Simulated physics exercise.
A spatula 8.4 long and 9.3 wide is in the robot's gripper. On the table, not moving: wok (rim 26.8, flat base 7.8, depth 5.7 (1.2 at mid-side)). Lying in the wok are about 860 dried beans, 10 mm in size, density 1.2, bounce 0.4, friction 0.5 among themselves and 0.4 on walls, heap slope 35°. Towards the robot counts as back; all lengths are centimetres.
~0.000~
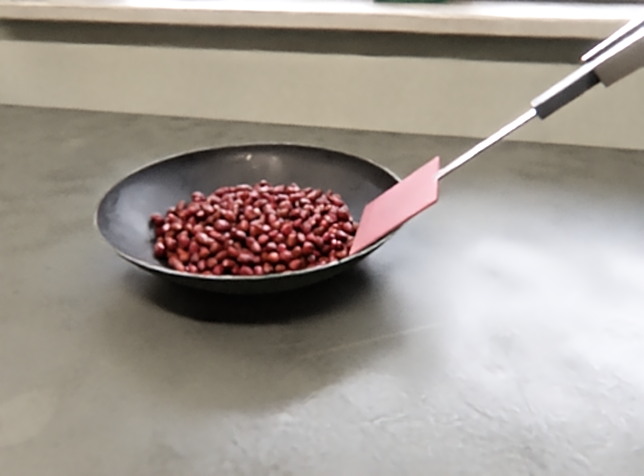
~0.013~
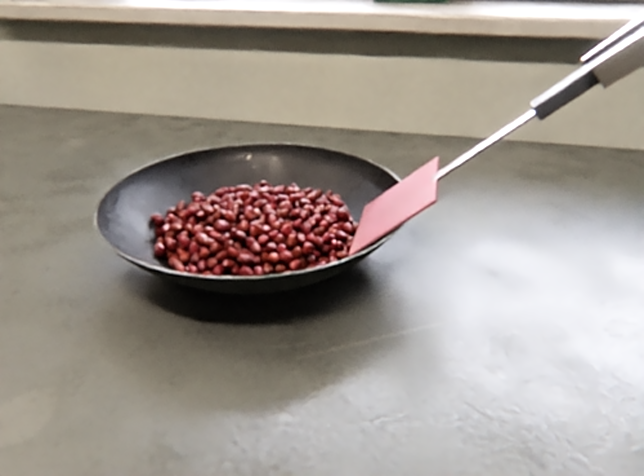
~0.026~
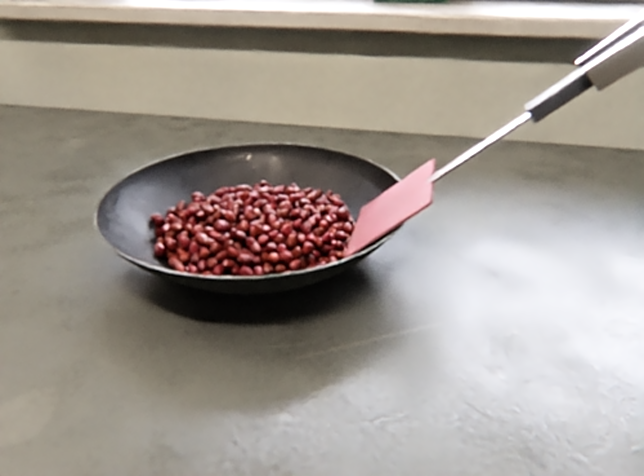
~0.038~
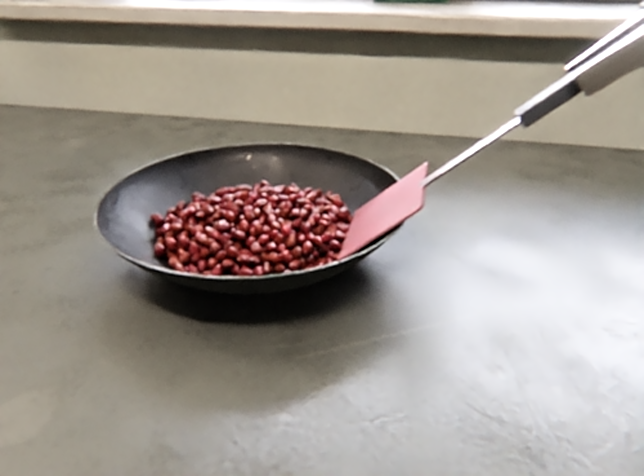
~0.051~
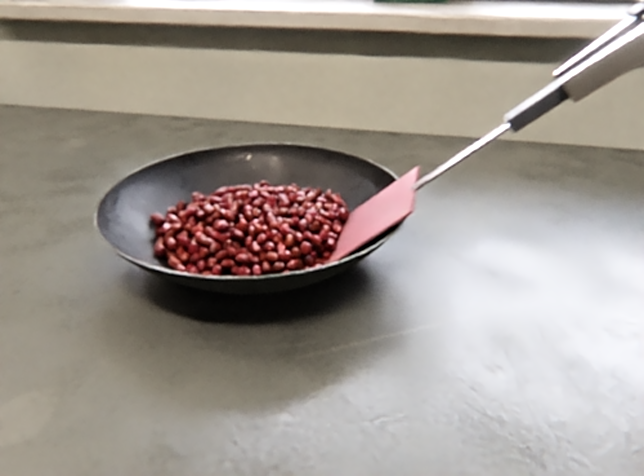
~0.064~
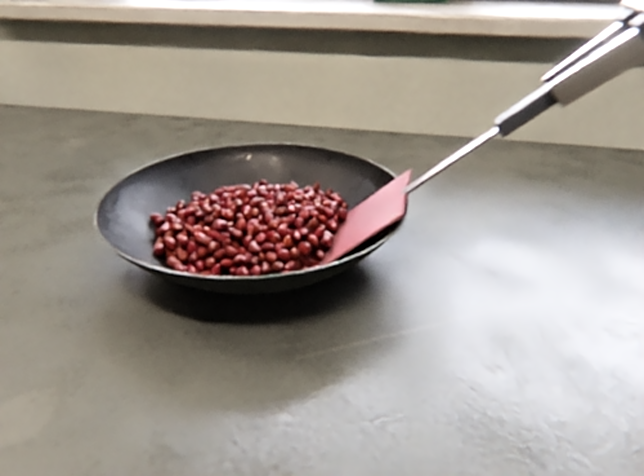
Robotic gripper holding a red spatula at the right edge of a dark wok, easing it slightly left and down against reddish-brown beans.
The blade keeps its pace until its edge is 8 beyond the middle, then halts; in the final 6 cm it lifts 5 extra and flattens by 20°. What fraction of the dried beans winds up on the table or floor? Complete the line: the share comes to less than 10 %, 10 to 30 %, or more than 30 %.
The share comes to 10 to 30 %.
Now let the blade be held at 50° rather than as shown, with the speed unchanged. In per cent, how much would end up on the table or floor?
In that case some 20 per cent.
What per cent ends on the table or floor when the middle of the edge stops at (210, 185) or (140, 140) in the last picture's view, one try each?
Some 0 and 40 per cent.
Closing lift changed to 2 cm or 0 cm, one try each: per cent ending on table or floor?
Estimates, in order: 15 % then 20 %.
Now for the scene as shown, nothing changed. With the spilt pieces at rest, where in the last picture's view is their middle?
In the last view, it's around (88, 225).
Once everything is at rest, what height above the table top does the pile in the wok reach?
Peak at rest, approximately 7.5 centimetres.
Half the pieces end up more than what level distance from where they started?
Roughly 5 cm.
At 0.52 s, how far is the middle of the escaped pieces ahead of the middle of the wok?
Roughly 16 cm.
By 0.17 s, sloping 42°, highest piece 6 above the table; 859 in the wok.
By 0.27 s, sloping 35°, highest piece 7 above the table; 857 in the wok, 2 on the blade or in flight.
By 0.52 s, sloping 22°, highest piece 8 above the table; 727 in the wok, 101 on the table or floor, 31 on the blade or in flight.
By 1.57 s, sloping 22°, highest piece 7 above the table; 722 in the wok, 137 on the table or floor.
Final count, 722 in the wok, 137 on the table or floor. That is 16 % on the table or floor.
